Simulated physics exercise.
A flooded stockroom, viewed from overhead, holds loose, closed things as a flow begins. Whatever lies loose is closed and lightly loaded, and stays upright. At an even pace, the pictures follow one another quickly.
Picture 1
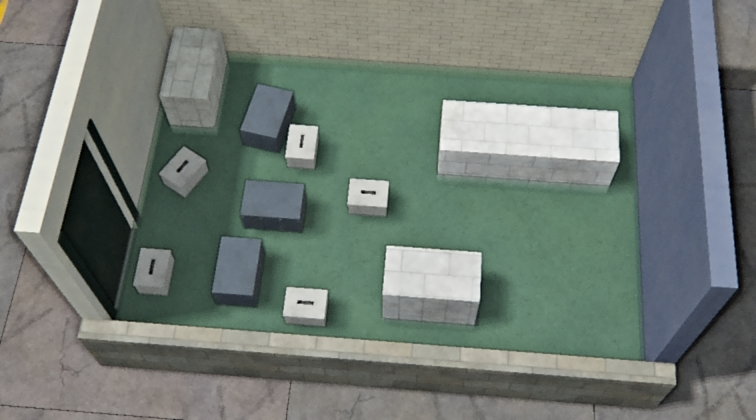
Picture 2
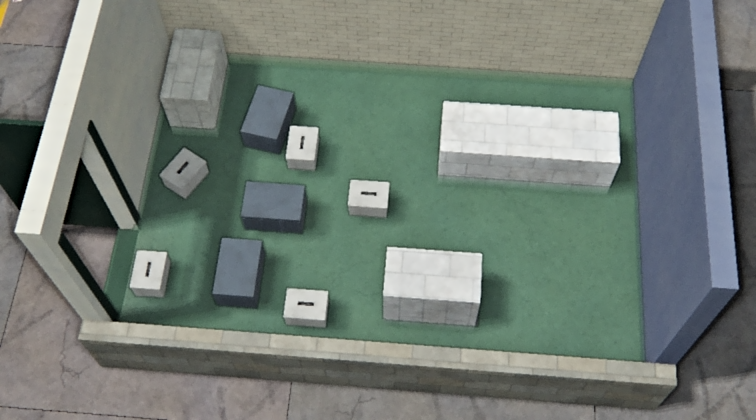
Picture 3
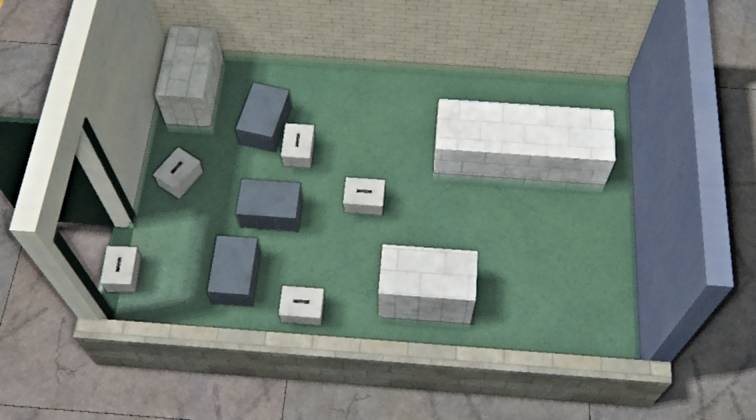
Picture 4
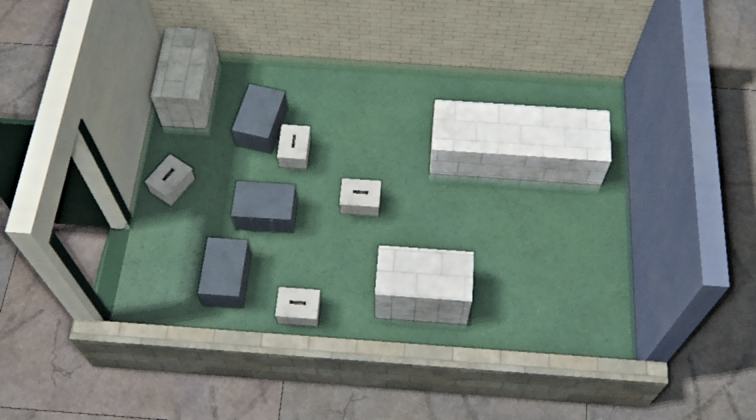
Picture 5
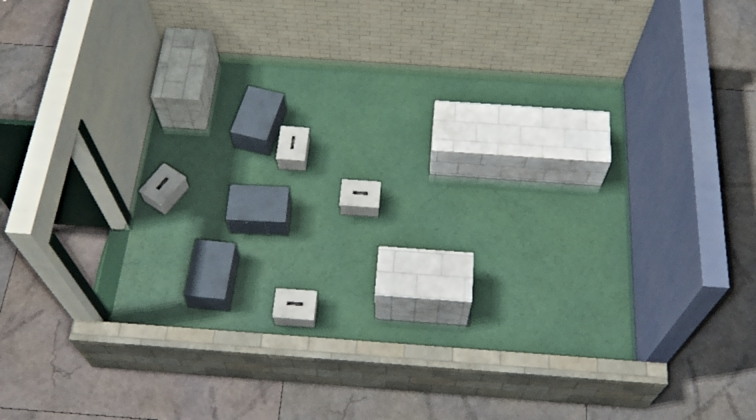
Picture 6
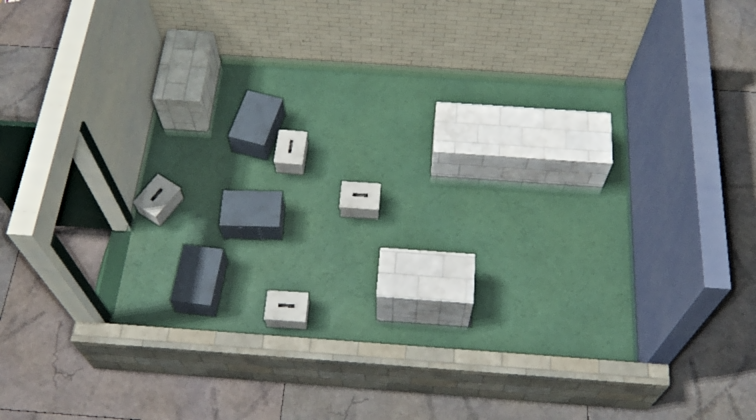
To begin with, pale crates and blue-grey boxes sit on the green floor of a walled room, its dark door closed at left. The door swings open outward, and the nearest crate slides out of view through it. The remaining small boxes then drift slightly leftward, while the large blocks stay put.
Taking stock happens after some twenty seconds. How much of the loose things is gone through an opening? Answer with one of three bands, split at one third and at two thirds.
Two thirds or more.
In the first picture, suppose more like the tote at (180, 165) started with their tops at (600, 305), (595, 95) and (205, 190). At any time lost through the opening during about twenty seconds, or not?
The three, in sequence: Remains behind, remains behind and departs.
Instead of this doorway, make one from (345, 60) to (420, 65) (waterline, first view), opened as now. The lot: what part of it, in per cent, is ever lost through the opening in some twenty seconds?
Some 50 in a hundred.
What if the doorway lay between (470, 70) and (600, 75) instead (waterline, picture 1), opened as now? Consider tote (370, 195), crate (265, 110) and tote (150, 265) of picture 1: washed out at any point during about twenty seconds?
Looking at them in turn, number one is flushed away, number two is flushed away, and number three is held back.
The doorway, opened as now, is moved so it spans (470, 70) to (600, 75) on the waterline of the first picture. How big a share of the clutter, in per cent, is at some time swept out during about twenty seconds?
Roughly 50 per cent.
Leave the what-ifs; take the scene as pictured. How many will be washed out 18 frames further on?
I make it 5.
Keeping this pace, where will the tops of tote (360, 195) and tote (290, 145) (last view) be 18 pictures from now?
Estimate: (224, 248), then (151, 263).
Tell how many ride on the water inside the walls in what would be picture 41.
Tally: 0.
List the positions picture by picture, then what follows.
The first frame shows a tote at (182, 167), afloat; a crate at (237, 265) floats; 0 of 8 have shifted.
The second frame shows a tote at (183, 168), afloat; a crate at (238, 267) floats; 0 of 8 have shifted.
The third frame shows a tote at (177, 168), afloat; a crate at (233, 265) floats; 1 of 8 have shifted.
The fourth frame shows a tote at (168, 175), afloat, close to its start; a crate at (223, 266) floats, close to its start; 3 of 8 have shifted.
The fifth frame shows a tote at (162, 184) floats, close to its start; a crate at (210, 269) floats, close to its start; 4 of 8 have shifted.
The sixth frame shows a tote at (157, 195), afloat, a stride from its start; a crate at (197, 274), afloat, a stride from its start; 7 of 8 have shifted.
A moment on, 2 of 8 are out; 6 afloat.
Next, 5 of 8 are out; 3 afloat.
Later, 8 of 8 are out; 0 afloat.
In the end, 8 of 8 are out; 0 afloat.
